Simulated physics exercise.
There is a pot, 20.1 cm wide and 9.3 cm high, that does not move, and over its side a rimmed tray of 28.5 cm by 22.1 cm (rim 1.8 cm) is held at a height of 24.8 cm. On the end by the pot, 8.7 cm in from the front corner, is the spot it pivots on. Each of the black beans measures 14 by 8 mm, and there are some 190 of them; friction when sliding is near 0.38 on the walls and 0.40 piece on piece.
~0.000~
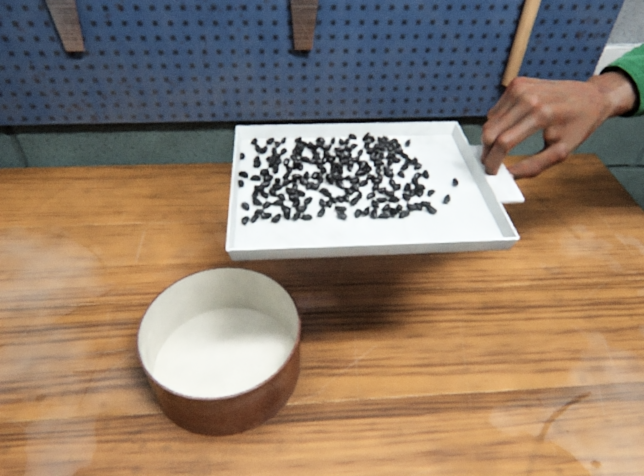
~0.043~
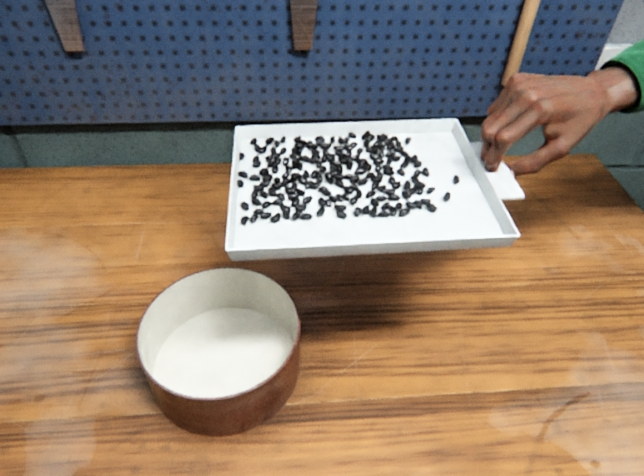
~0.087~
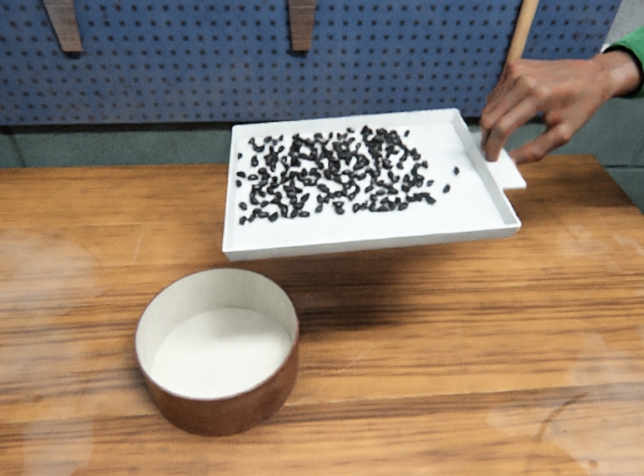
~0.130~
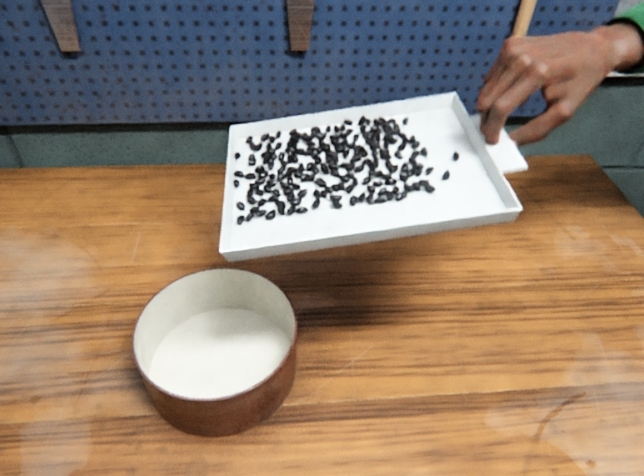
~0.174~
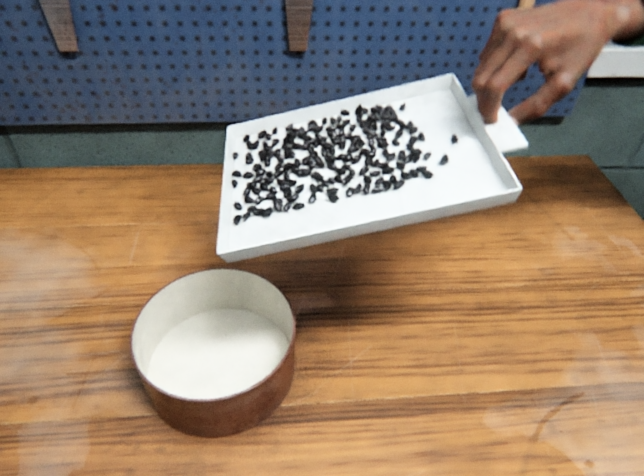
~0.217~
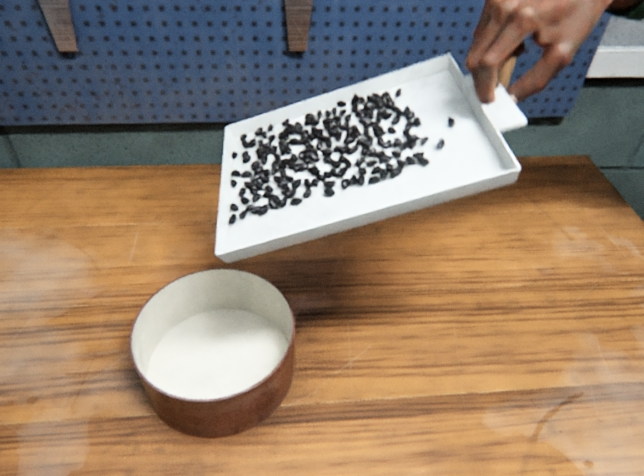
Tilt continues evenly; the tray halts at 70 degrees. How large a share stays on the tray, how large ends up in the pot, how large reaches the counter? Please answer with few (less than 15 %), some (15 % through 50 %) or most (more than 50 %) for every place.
Left on the tray: Some, pot: Some, counter: Some.
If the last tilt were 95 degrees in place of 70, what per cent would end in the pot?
About 55 in a hundred would end up in the pot.
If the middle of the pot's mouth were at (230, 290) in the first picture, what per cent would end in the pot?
I'd expect near 40 per cent.
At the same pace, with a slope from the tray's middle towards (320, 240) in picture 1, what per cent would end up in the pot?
Near 65 percent, give or take.
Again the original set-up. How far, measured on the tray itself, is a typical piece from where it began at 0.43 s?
3 cm.
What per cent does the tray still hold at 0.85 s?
Load share: Around 40%.
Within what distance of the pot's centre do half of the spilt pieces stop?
Close to 22 cm, give or take.
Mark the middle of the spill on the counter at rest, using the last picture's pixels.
Around (145, 284).
After 0.43 s, tilt 45 degrees; the tray holds 100 %, the pot 0 %.
Then, at 0.58 s, tilt 63 degrees; the tray holds 100 %, the pot 0 %.
After 0.85 s, tilt 70 degrees; the tray holds 40 %, the pot 20 %.
By 2.6 s all is still; tray 35 %, pot 35 %, counter 30 %.
